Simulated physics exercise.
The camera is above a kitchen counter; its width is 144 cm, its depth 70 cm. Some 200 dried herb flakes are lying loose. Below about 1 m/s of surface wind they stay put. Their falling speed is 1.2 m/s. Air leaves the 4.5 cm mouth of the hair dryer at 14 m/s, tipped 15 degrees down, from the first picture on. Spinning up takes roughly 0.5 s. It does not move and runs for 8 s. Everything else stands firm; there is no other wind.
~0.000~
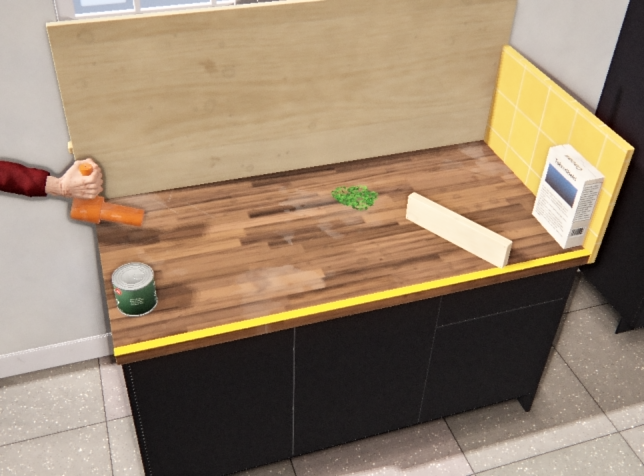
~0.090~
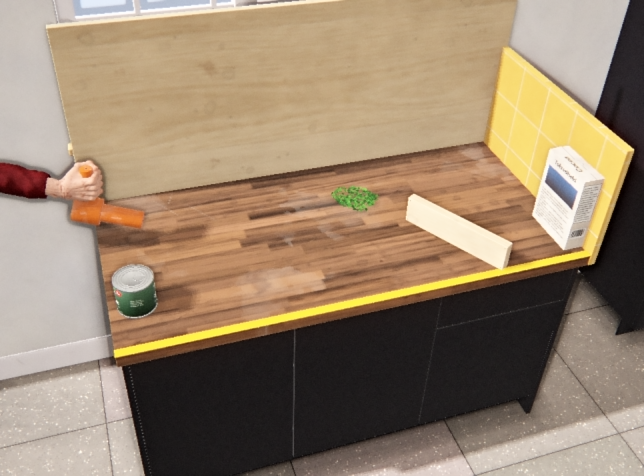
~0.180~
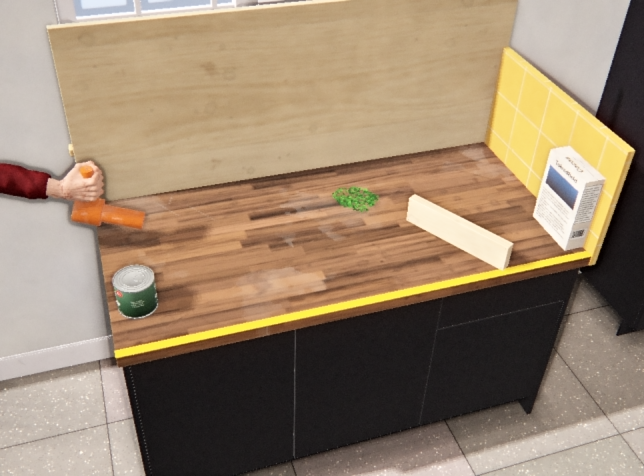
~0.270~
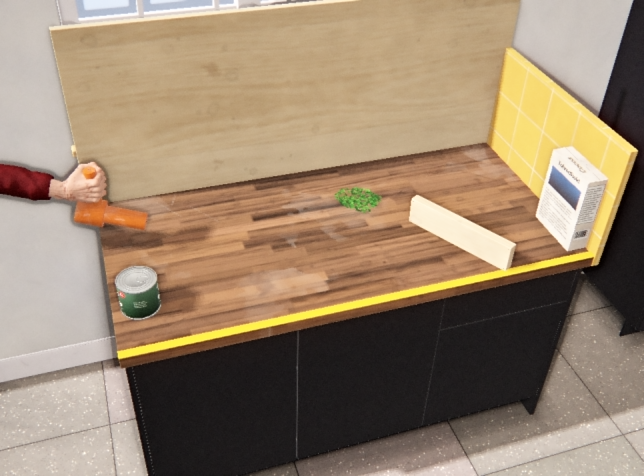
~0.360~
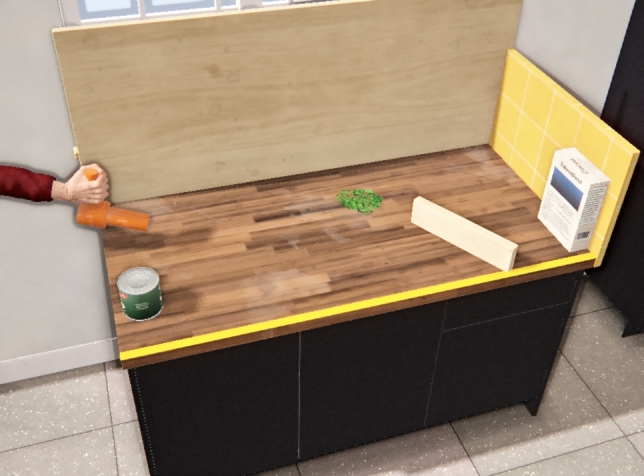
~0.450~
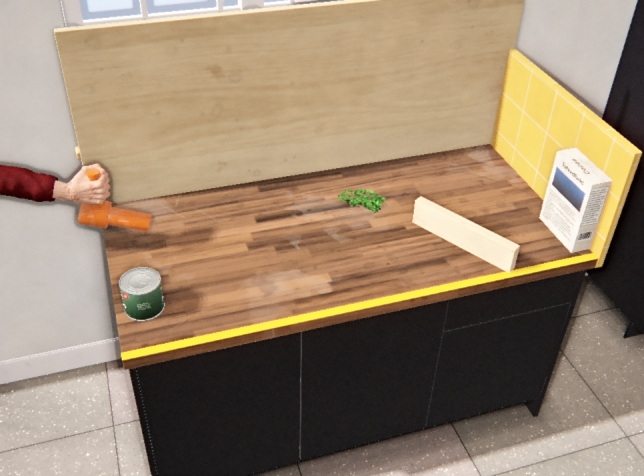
To begin with, a red-sleeved hand holds an orange hair dryer at the left of a wooden counter, with a green can, a pale board, a carton and a patch of green flakes. The flakes lie still, then a few shift slightly near the end while everything else stays put.
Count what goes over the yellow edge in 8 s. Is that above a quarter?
As for a quarter going over the yellow edge: No.
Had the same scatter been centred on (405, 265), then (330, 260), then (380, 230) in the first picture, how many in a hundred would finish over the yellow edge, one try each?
In that order: 100 %, 100 %, 70 %.
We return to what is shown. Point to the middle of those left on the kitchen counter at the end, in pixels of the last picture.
At about (501, 158).
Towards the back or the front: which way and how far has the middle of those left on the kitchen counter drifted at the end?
Towards the back, some 10 cm.
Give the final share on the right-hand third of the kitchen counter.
Near 100 %.
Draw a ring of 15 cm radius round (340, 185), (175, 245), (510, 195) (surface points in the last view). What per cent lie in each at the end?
In turn about 0 %, 0 %, 15 %.
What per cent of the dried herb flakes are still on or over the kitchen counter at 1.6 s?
Near 100 %.
After 1.6 s, 0 % are over the yellow edge; the middle of those still in play is near (502, 160); 38 % have settled or left.
After 2.6 s, 1 % are over the yellow edge; the middle of those still in play is near (501, 159); 43 % have settled or left.
After 4.4 s, 1 % are over the yellow edge; the middle of those still in play is near (501, 158); 54 % have settled or left.
After 8.0 s, at the end, 2 % are over the yellow edge; the middle of those still in play is near (501, 158).
